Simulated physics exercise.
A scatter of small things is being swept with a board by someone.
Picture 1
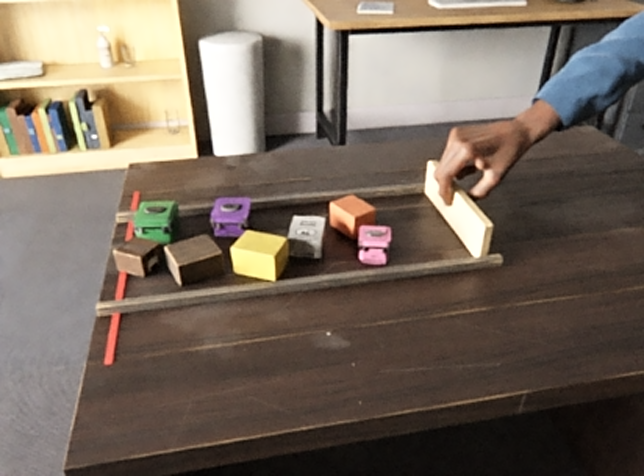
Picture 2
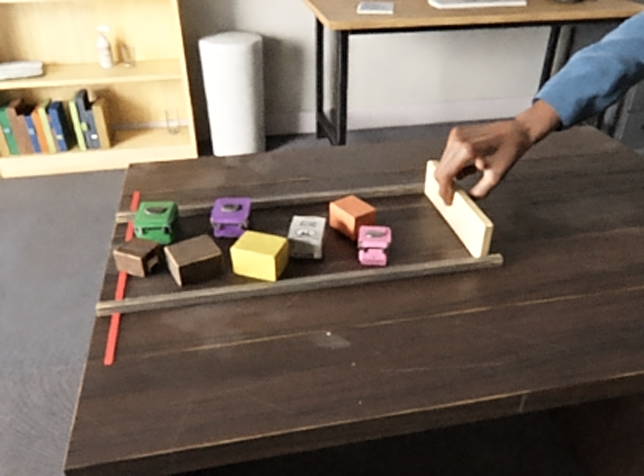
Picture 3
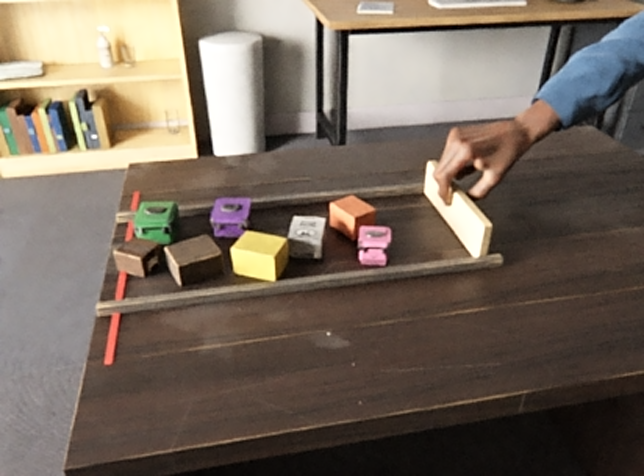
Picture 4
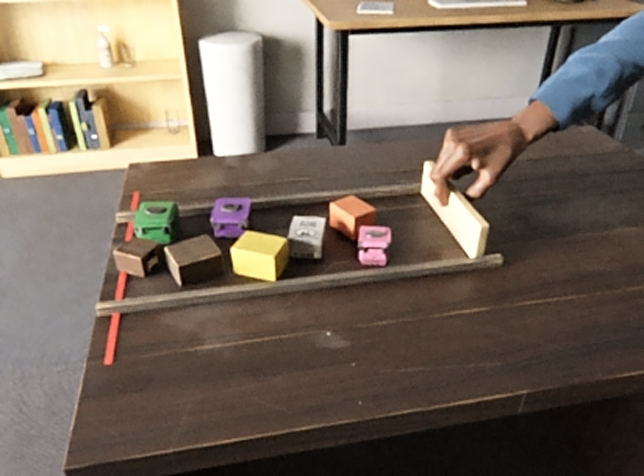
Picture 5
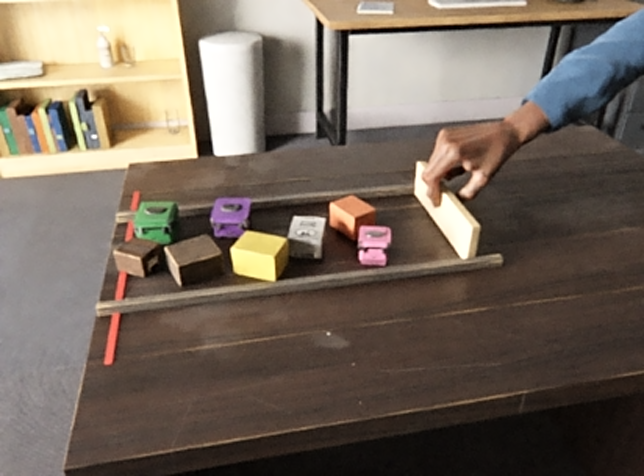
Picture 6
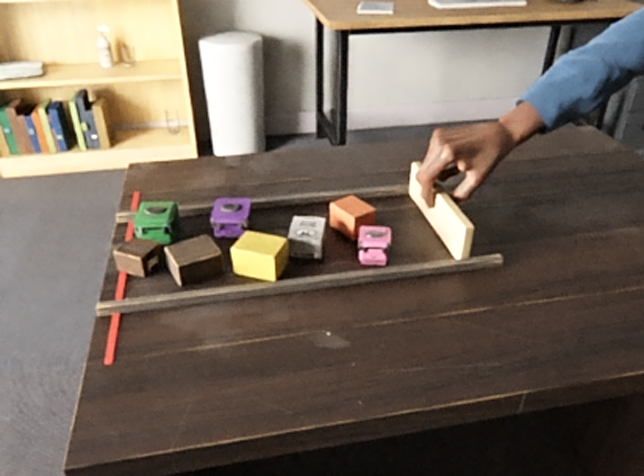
A pale wooden board, gripped from above by a hand in a blue sleeve, stays nearly still at first between two rails on a dark table, then slides slightly left. The scattered small blocks and cases, including green, purple, yellow, orange and pink ones, stay in place, with a gap still separating them from the board.
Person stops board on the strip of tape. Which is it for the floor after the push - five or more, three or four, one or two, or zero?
I expect five or more drops over the end.
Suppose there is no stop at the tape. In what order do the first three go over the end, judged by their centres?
First the brown box, next the green case, last the black block.
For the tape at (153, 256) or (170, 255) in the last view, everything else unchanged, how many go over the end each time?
Down on the floor: 5 and 3.
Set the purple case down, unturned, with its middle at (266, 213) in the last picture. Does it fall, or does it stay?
Well, the purple case does not stay.
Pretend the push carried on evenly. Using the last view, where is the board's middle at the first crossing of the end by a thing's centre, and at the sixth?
I'd put it close to (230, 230) and later close to (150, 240).
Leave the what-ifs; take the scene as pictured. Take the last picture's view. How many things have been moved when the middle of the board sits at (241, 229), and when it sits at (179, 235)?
Up to then 8, and up to the other point 8.
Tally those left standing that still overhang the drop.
It's 2.
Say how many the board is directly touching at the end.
It touches 2.
Soon after, none off yet; brown box at rest near (139, 256); green case at rest near (158, 223); black block at rest near (194, 260).
At rest, the number that fall off is five or more; fallen, white box, yellow block, purple case, black block, green case and brown box.
